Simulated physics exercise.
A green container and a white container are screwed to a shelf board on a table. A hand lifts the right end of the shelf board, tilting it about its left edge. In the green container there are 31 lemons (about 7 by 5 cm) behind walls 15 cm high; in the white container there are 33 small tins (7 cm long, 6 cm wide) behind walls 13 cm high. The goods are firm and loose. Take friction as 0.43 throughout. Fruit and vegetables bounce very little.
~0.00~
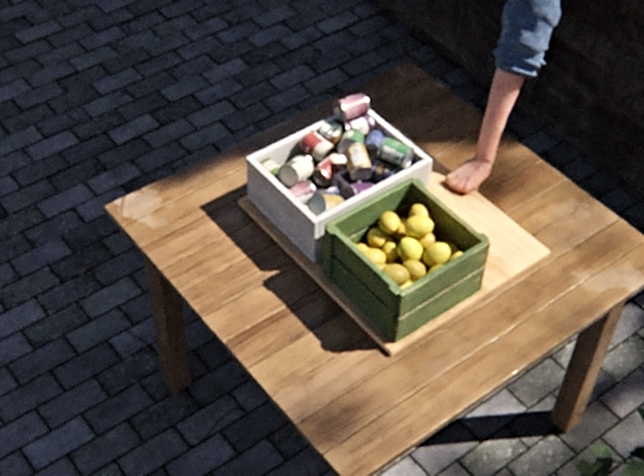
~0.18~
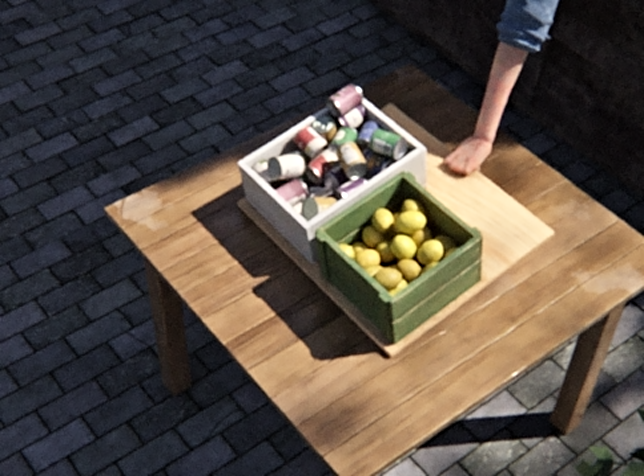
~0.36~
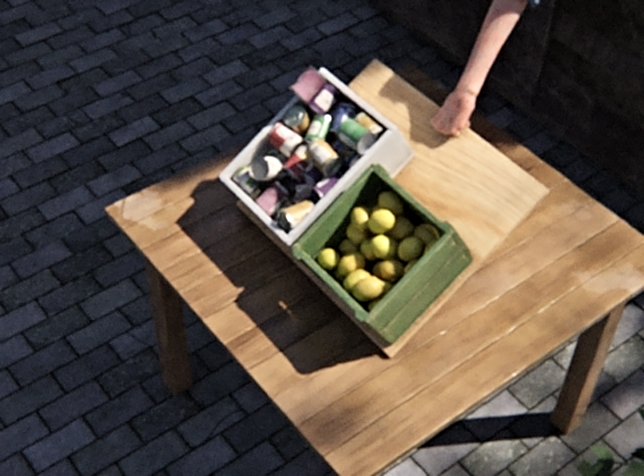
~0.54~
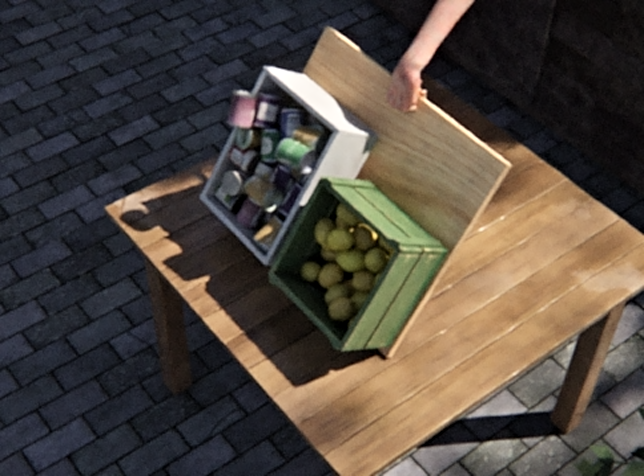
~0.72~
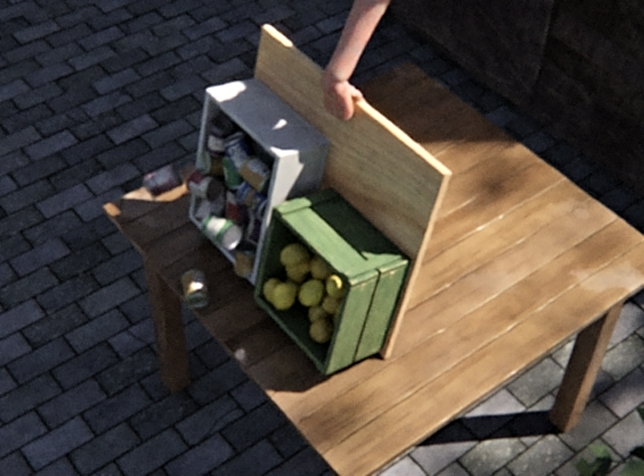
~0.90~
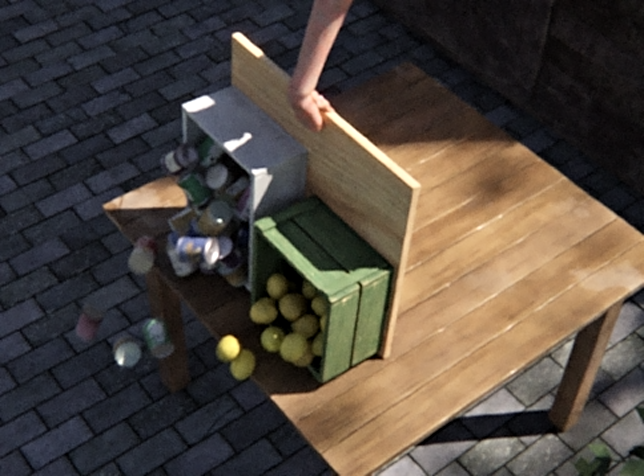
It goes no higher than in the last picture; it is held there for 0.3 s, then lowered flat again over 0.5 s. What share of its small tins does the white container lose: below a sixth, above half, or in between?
It sheds over half of them.
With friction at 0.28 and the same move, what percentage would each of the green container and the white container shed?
In that case green container 40, white container 70 per cent.
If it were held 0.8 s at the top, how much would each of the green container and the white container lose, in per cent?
In that case green container 40, white container 70 per cent.
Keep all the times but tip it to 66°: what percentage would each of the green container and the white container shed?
In that case green container 0, white container 40 per cent.
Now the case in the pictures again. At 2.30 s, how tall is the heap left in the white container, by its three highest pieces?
About 7 cm.
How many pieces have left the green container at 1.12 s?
Out by then, roughly: Green container 10.
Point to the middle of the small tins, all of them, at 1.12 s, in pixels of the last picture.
At about (187, 249).
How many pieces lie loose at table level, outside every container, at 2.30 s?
Some 10 pieces.
After 1.12 s, tilt 87°; green container 21 in, 10 out and white container 12 in, 21 out.
After 1.41 s, tilt 54°; green container 20 in, 11 out and white container 9 in, 24 out.
After 1.80 s, tilt 0°; green container 19 in, 12 out and white container 8 in, 25 out.
Outcome (at 2.30 s), green container 19 in, 12 out and white container 8 in, 25 out. Asked share, 25 of 33, 76 per cent.
